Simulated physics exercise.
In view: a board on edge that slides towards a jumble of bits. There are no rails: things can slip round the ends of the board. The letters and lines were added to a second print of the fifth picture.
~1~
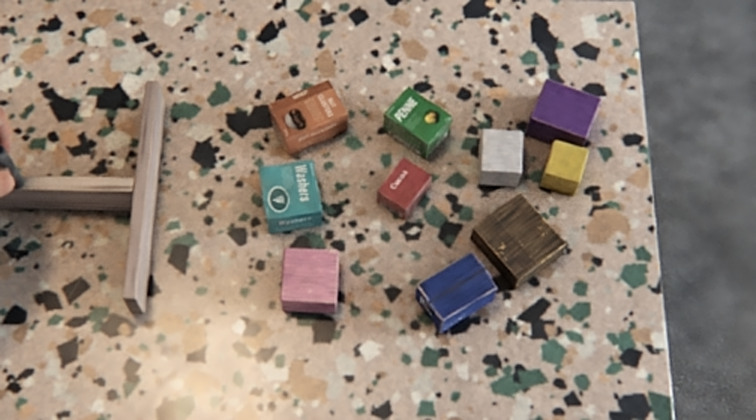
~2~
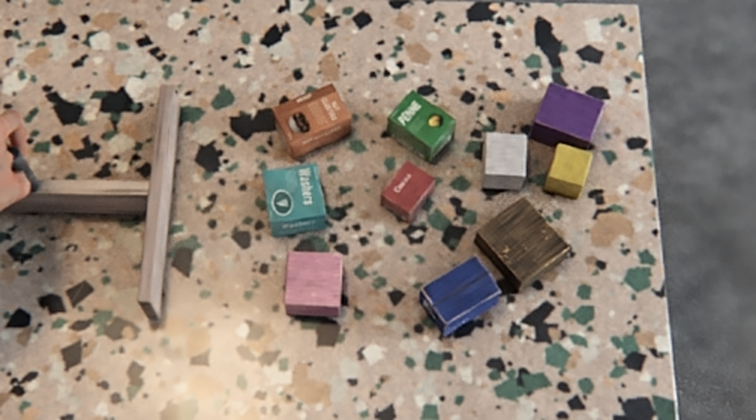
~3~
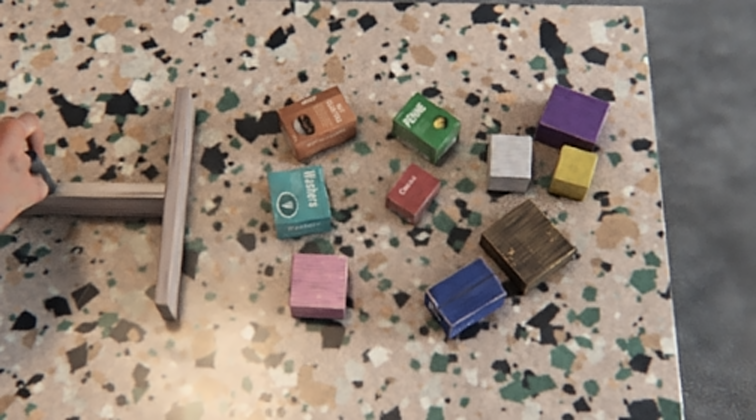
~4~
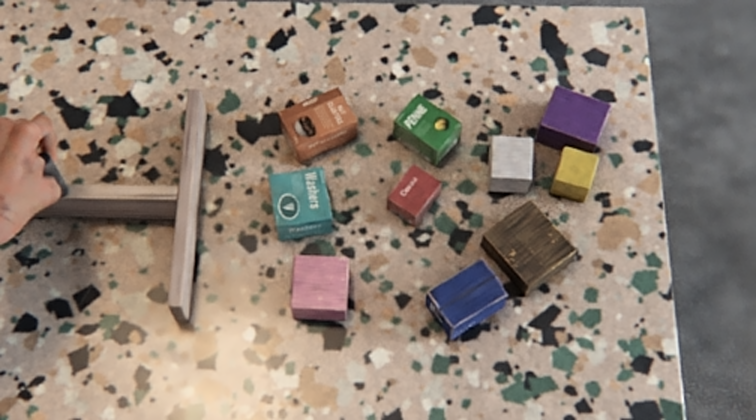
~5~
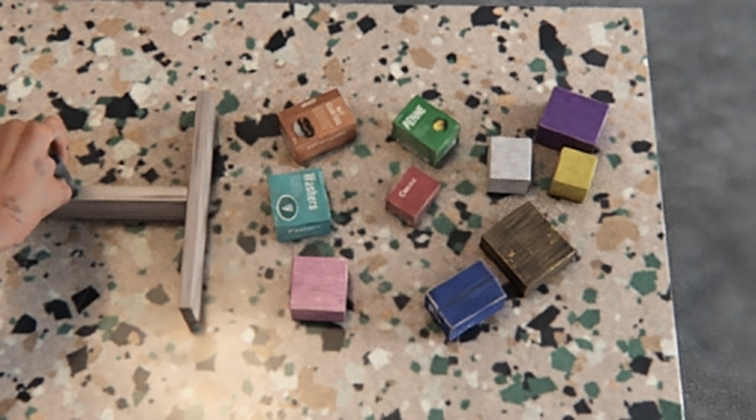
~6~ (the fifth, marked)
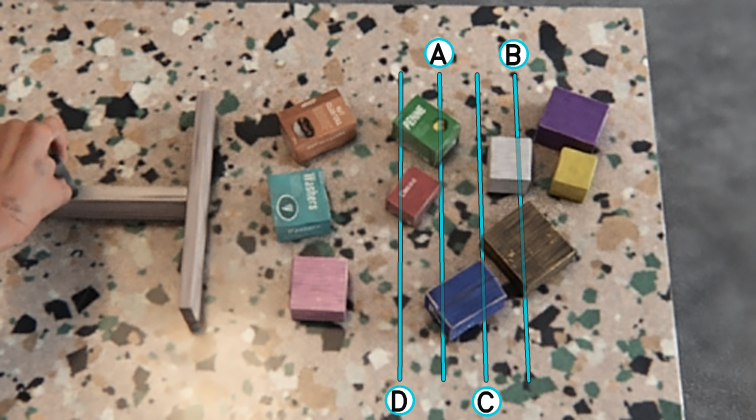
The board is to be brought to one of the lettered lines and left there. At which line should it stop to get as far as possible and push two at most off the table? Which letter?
At B, and not beyond.
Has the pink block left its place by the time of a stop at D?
Yes.
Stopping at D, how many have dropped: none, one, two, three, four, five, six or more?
By then, none.
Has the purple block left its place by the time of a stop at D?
No.
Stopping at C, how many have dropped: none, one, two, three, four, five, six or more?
In all, none.
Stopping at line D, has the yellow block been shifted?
No.
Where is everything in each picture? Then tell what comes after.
Pink block (310, 281); blue box (456, 292); black block (518, 241), in the first frame.
Board (156, 188); orange packet (312, 120), in the second frame.
Board (172, 190); white block (509, 163), in the third frame.
Board (185, 193); turquoise box (301, 204), in the fourth frame.
Board (195, 194); red box (413, 196); pink block (319, 289); blue box (465, 300), in the fifth frame.
On the copy, A at (441, 218); B at (521, 219); C at (481, 218); D at (400, 217).
On B. First, board (312, 195); green packet (430, 131); orange packet (362, 132).
Then, board (430, 197); yellow block (594, 183); purple block (579, 123).
Finally, board (521, 198); purple block (655, 108); yellow block (639, 198); none fallen.
By contrast, A is within the limit but short; C is within the limit but short; D is within the limit but short.
